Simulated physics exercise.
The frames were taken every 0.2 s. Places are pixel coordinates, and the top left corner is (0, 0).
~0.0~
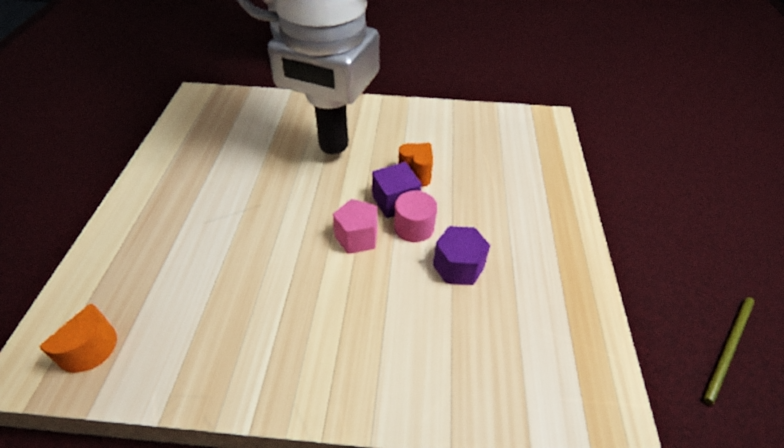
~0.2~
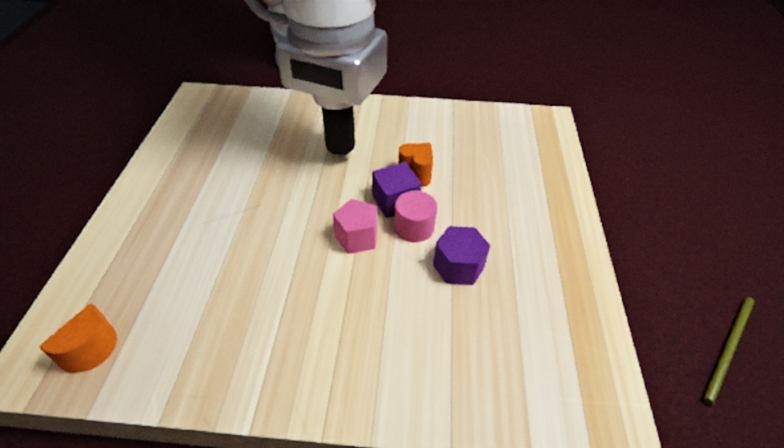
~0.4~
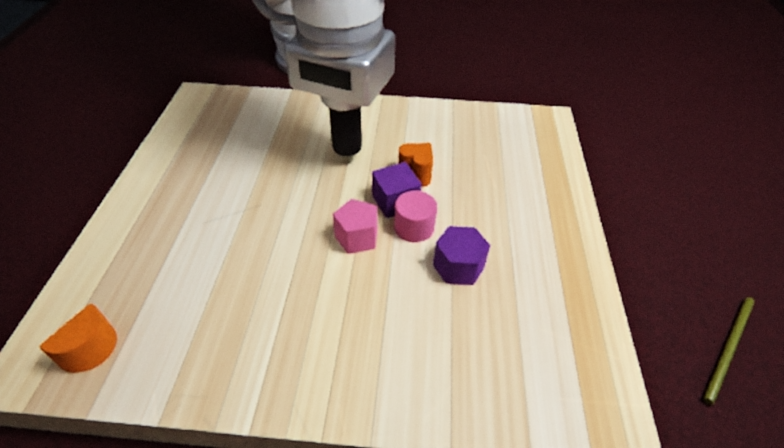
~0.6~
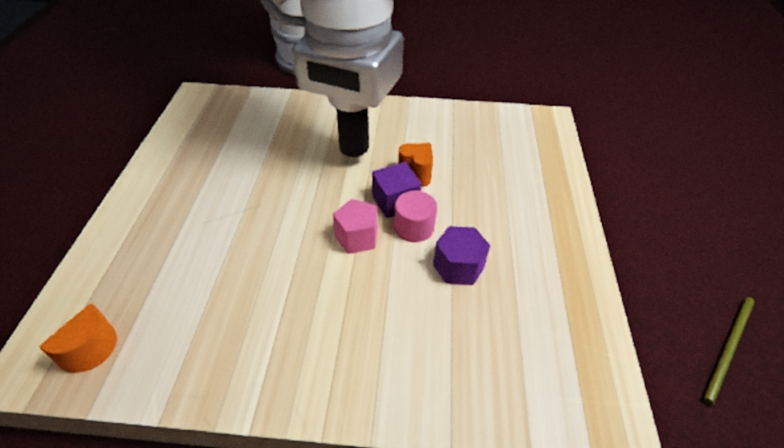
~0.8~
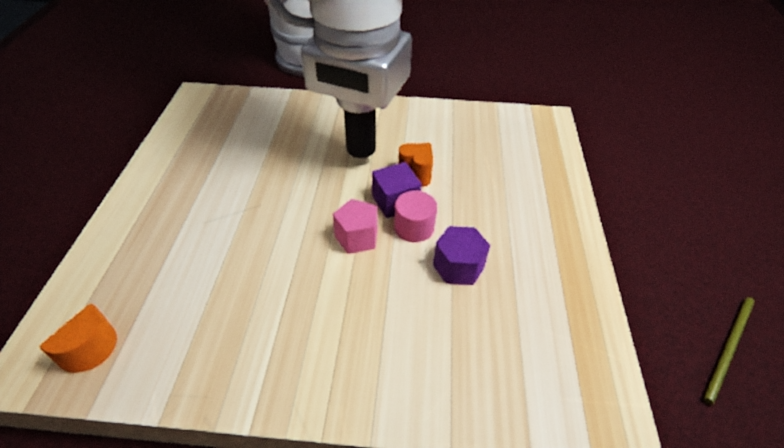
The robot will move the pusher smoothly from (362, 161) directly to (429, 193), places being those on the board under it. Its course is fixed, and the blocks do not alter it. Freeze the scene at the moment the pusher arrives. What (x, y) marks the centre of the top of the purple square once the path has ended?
It sits at (408, 189).
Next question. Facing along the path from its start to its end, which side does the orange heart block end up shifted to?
Gets pushed left.
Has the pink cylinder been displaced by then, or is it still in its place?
When the path is over, the pink cylinder has left its spot.
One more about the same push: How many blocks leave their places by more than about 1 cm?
My answer is three or more.
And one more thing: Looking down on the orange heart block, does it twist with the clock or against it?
Its spin: Anticlockwise.
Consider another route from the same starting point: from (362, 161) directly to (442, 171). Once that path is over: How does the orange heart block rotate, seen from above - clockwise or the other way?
The turn is clockwise.
What follows on the original path. Halfway along, pusher (395, 165); orange heart block (431, 154).
At the end, pusher (430, 182); pink five-sided block not moved; purple square (408, 189), turned 50° clockwise; pink cylinder (417, 224); orange heart block (461, 158), turned 65° anticlockwise.
